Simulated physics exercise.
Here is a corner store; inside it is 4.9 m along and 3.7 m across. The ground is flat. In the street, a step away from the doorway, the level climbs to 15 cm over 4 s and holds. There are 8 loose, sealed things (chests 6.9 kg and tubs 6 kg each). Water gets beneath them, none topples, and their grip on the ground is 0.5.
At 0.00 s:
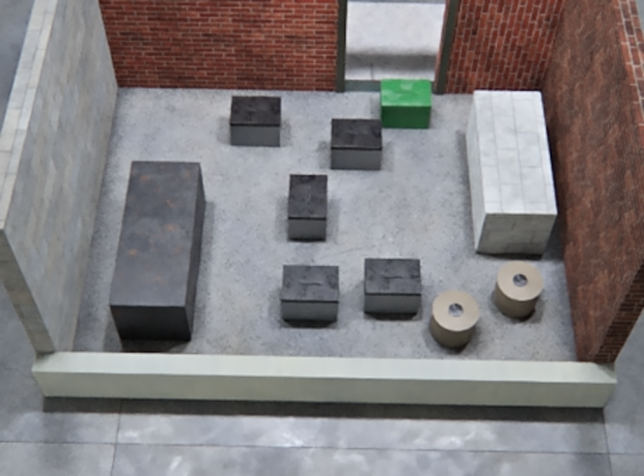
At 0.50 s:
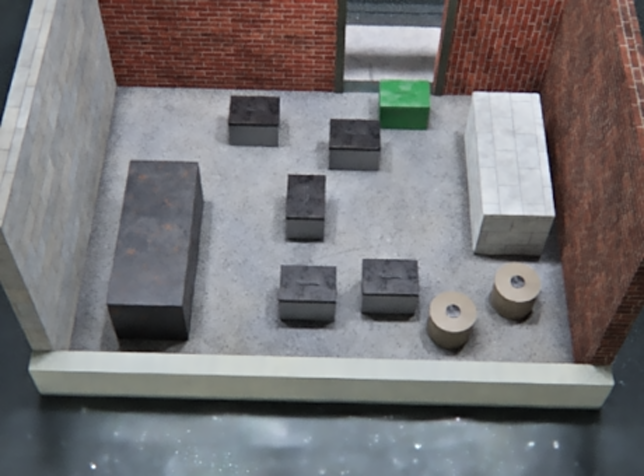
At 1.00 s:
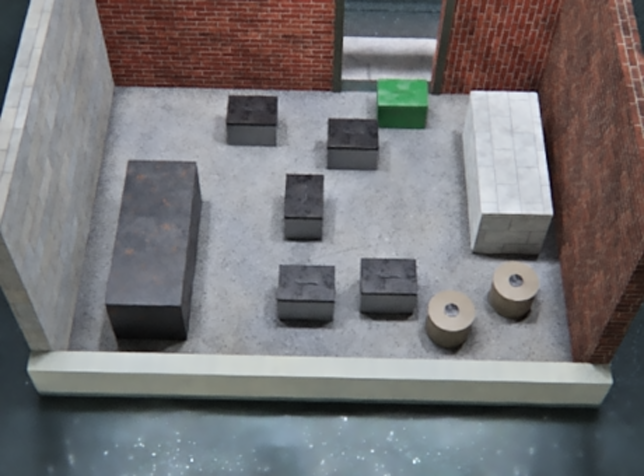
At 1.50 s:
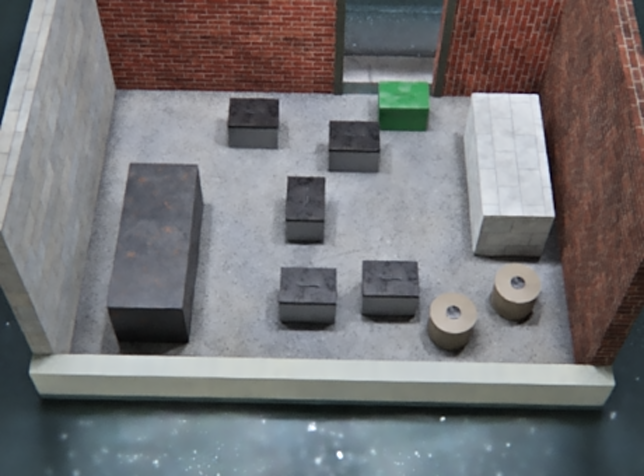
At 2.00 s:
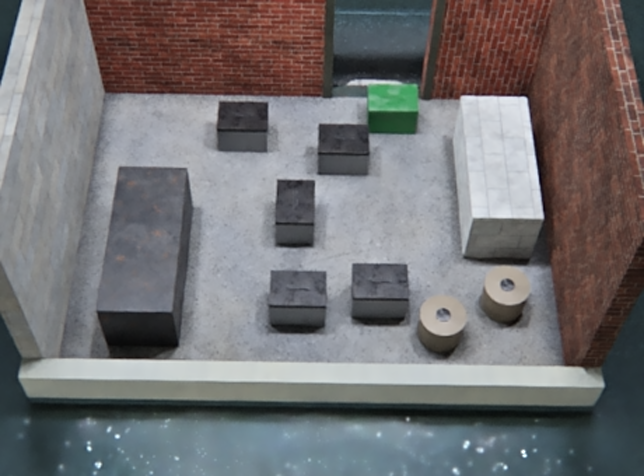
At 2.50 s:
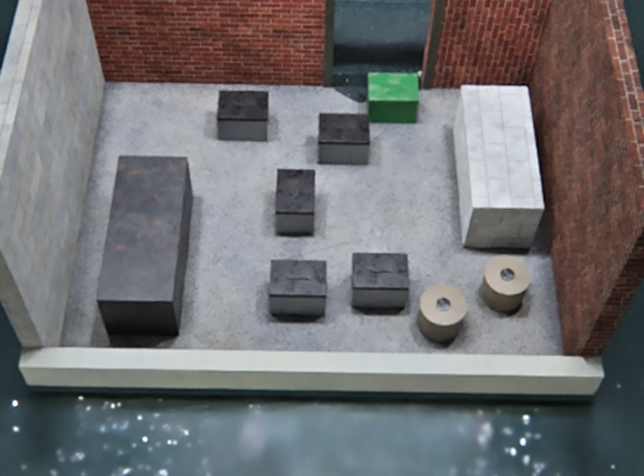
Dark, glinting water spreads over the bare grey ground outside a roofless, brick-walled corner store, seen from above its low, pale front edge. Inside, a green chest sits by the back doorway, with dark chests across the floor, two tan tubs at front right, a long dark block left and a whitish one right. The chests and tubs stay put while the view shifts slightly.
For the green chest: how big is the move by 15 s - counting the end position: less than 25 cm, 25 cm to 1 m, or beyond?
Green chest ends far away.
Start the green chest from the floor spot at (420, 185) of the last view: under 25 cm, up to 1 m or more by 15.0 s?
It gets carried off.
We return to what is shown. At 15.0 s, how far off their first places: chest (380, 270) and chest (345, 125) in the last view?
In that order: 140 cm, 140 cm.
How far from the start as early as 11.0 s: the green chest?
About 250 cm.
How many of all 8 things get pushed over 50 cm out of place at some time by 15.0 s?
I count 7.
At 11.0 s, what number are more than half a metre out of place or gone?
By then 6.
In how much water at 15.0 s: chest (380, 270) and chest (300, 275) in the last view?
About 8 and 7 cm.
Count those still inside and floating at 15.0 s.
8 of them.
After 3.5 s the green chest is near (400, 112), 0.4 m from its start, aground; 0 afloat.
After 6.8 s the green chest is near (464, 300), 2.8 m from its start, afloat; 2 afloat.
After 11.0 s the green chest is near (529, 270), 2.7 m from its start, afloat; 7 afloat.
After 15.0 s the green chest is near (518, 246), 2.4 m from its start, afloat; 8 afloat.
